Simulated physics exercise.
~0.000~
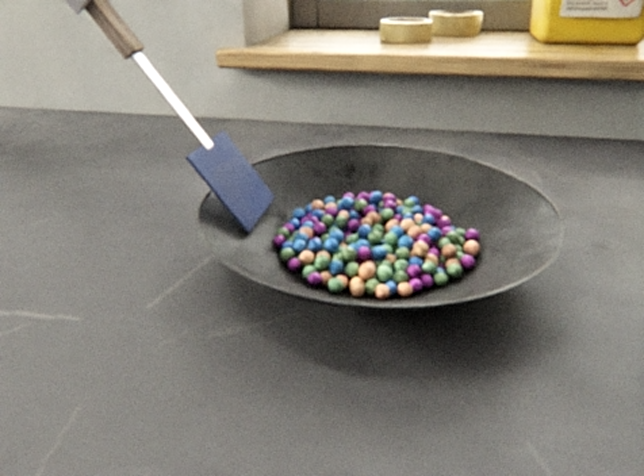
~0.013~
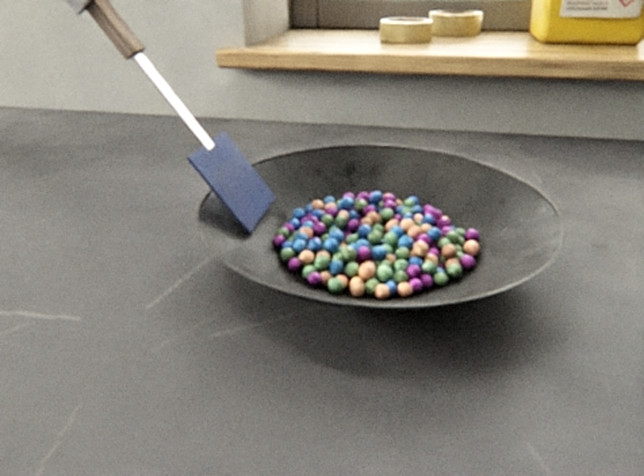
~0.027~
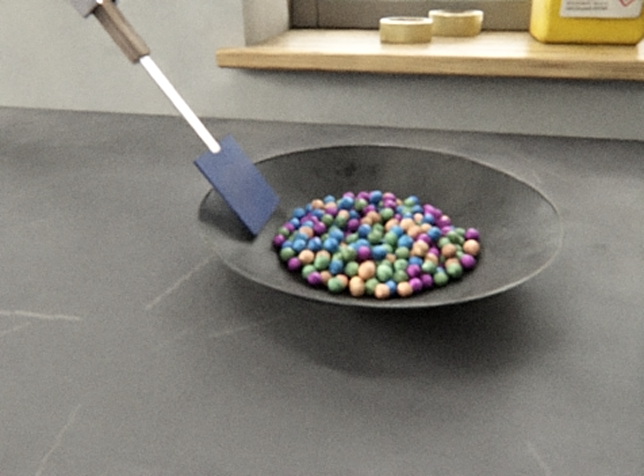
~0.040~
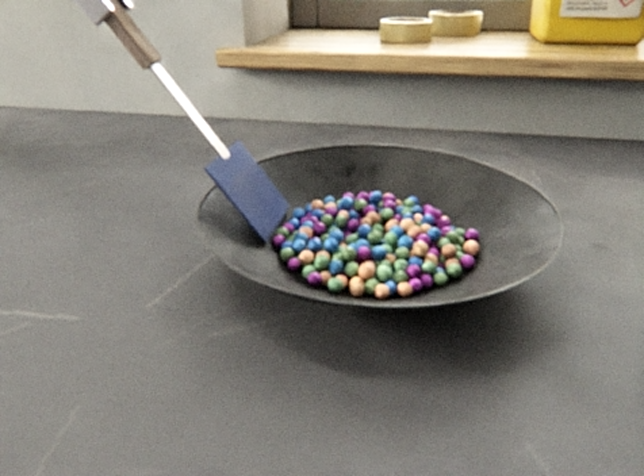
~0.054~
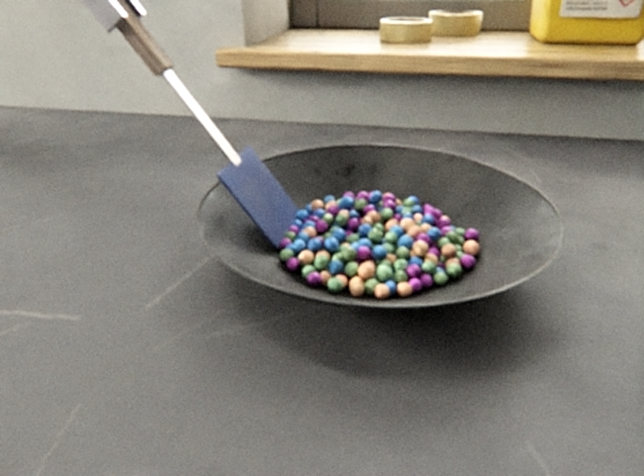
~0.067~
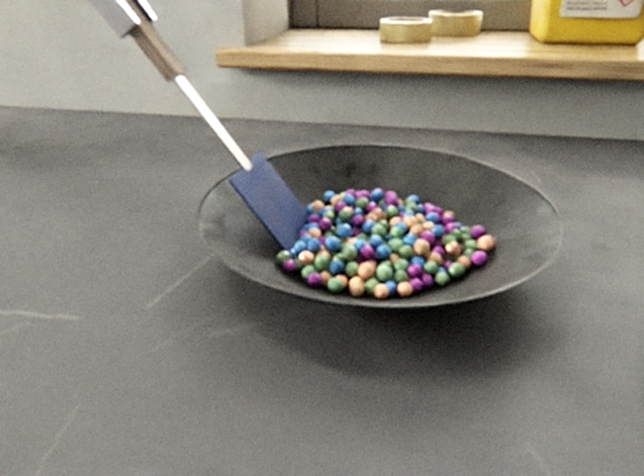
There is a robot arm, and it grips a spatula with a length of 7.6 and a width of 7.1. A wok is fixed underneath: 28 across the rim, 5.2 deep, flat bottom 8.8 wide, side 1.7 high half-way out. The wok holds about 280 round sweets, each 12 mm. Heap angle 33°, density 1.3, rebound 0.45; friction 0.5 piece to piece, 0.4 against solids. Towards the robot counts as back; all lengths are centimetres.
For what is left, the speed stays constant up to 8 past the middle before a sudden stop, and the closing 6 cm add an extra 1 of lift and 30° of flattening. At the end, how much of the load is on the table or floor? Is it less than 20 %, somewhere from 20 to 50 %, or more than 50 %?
It is less than 20 %.
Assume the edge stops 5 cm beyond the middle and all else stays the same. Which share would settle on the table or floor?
In that case about 5 percent ends on the table or floor.
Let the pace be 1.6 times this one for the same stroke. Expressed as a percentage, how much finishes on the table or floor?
Roughly 30 percent ends on the table or floor.
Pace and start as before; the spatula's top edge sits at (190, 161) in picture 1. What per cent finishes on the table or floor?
Near 10 in a hundred.
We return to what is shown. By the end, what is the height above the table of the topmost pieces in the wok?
It reaches around 6.0 cm.
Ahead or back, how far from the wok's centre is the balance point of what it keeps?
It rests close to 5.0 centimetres ahead of centre.
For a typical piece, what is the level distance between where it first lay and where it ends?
7 cm.
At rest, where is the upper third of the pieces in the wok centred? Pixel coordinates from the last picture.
Close to pixel (495, 225).
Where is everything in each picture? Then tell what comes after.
In the first picture, spatula top edge at (206, 143), sloping 54°; upper third of the load around (376, 233), from x 280 to 470, top at y 195; 278 in the wok.
In the second picture, spatula top edge at (207, 143), sloping 54°; upper third of the load around (376, 233), from x 280 to 470, top at y 195.
In the third picture, spatula top edge at (212, 147), sloping 54°; upper third of the load around (376, 233), from x 280 to 470, top at y 195.
In the fourth picture, spatula top edge at (223, 153), sloping 54°; upper third of the load around (376, 233), from x 280 to 470, top at y 195.
In the fifth picture, spatula top edge at (234, 159), sloping 54°; upper third of the load around (376, 233), from x 285 to 470, top at y 195.
In the sixth picture, spatula top edge at (245, 164), sloping 54°; upper third of the load around (374, 230), from x 285 to 485, top at y 195; 278 in the wok.
By 0.14 s, sloping 54°, highest piece 7 above the table; 277 in the wok, 1 on the blade or in flight.
By 0.21 s, sloping 44°, highest piece 6 above the table; 274 in the wok, 4 on the blade or in flight.
By 0.45 s, sloping 24°, highest piece 6 above the table; 240 in the wok, 36 on the table or floor, 2 on the blade or in flight.
By 1.50 s, sloping 24°, highest piece 6 above the table; 239 in the wok, 39 on the table or floor.
Final count, 239 in the wok, 39 on the table or floor. That is 14 % on the table or floor.
